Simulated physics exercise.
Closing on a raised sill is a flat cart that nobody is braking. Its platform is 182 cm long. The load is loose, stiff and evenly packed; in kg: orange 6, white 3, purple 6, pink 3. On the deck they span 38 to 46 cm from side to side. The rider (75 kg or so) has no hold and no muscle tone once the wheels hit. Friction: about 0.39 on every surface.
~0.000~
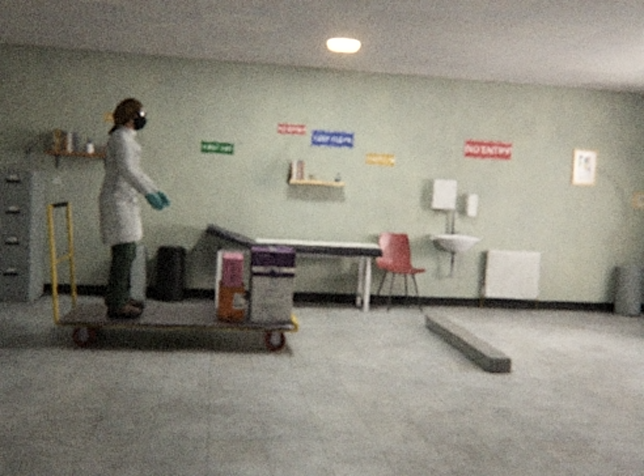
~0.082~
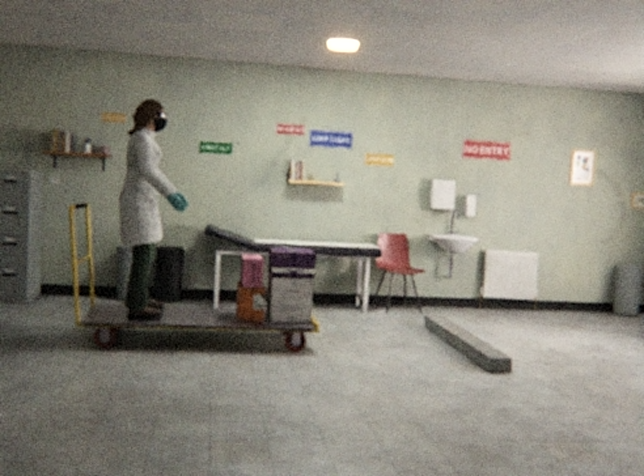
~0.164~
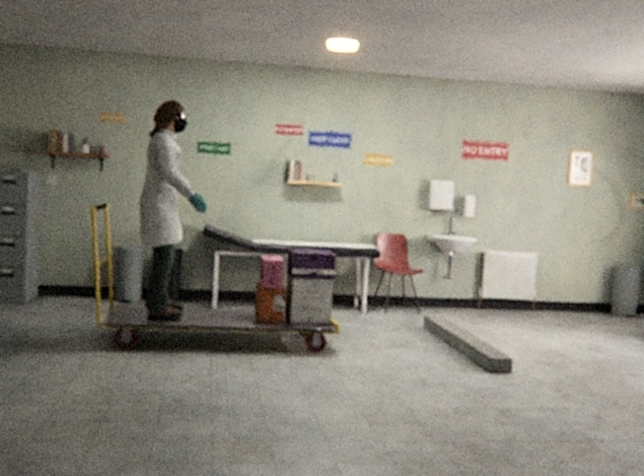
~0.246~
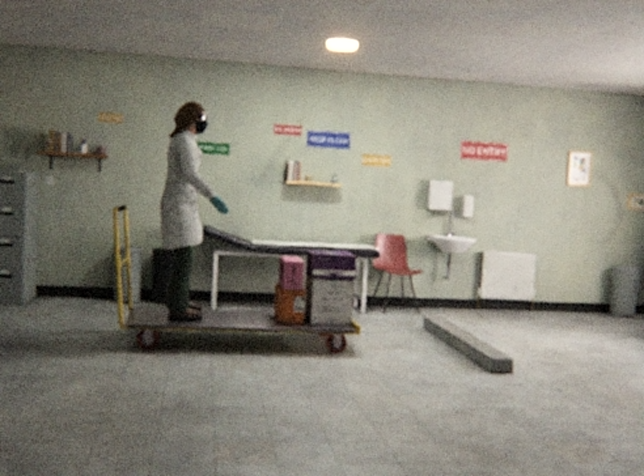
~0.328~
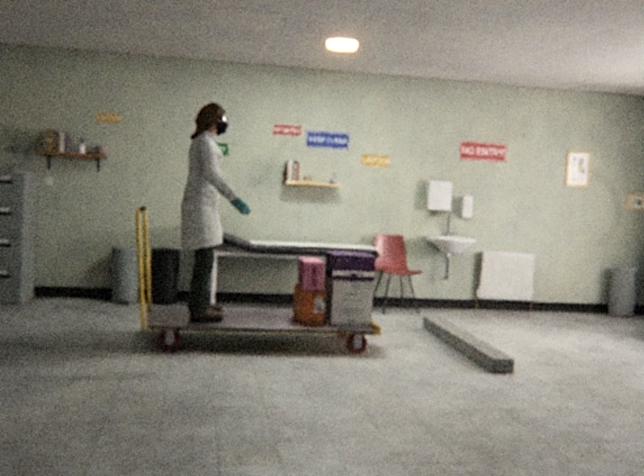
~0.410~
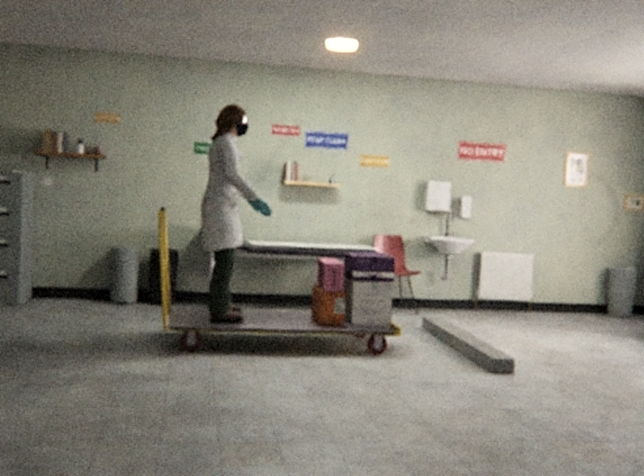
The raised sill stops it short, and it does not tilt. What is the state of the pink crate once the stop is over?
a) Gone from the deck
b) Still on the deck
(b) Still on the deck.
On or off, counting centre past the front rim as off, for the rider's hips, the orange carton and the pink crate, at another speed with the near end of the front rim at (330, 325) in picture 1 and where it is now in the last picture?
Result: Hips safe; orange safe; pink safe.
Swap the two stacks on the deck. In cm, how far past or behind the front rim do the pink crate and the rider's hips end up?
Outcome - pink: 70 cm past rim; hips: 70 cm behind rim.
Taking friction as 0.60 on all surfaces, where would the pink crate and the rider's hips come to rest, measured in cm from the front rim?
Then pink 30 behind, hips 60 behind.
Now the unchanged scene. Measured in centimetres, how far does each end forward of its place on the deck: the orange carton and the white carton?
Forward shift, cm - orange: 20; white: 20.
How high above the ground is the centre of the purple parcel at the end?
10 cm.
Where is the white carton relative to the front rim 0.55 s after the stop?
Behind the rim, near 0 cm.
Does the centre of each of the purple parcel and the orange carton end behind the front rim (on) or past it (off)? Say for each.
Result - purple: Goes over; orange: Stays.
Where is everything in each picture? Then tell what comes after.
The first picture shows pink crate (232, 270), hips (118, 200), rim corner (297, 327); 0 cm covered, 151 to go.
The second picture shows pink crate (252, 271), hips (138, 201), rim corner (317, 328); 17 cm covered, 134 to go.
The third picture shows pink crate (271, 272), hips (158, 202), rim corner (338, 329); 33 cm covered, 118 to go.
The fourth picture shows pink crate (291, 273), hips (179, 203), rim corner (359, 330); 50 cm covered, 101 to go.
The fifth picture shows pink crate (311, 274), hips (199, 204), rim corner (379, 331); 67 cm covered, 84 to go.
The sixth picture shows pink crate (330, 275), hips (219, 205), rim corner (399, 332); 83 cm covered, 68 to go. Speed about 2.0 m/s.
Impact comes at 0.74 s.
After 0.99 s the pink crate is 27 cm behind the rim, tilted 25°, near (437, 269) in the last picture's view.
After 1.29 s the pink crate is 26 cm behind the rim, tilted 45°, near (437, 279) in the last picture's view.
After 1.74 s the pink crate is 23 cm behind the rim, tilted 70°, near (442, 277) in the last picture's view.
At rest, 4.2 s, past the rim, white carton and purple parcel; behind it, orange carton, pink crate and the rider's hips.
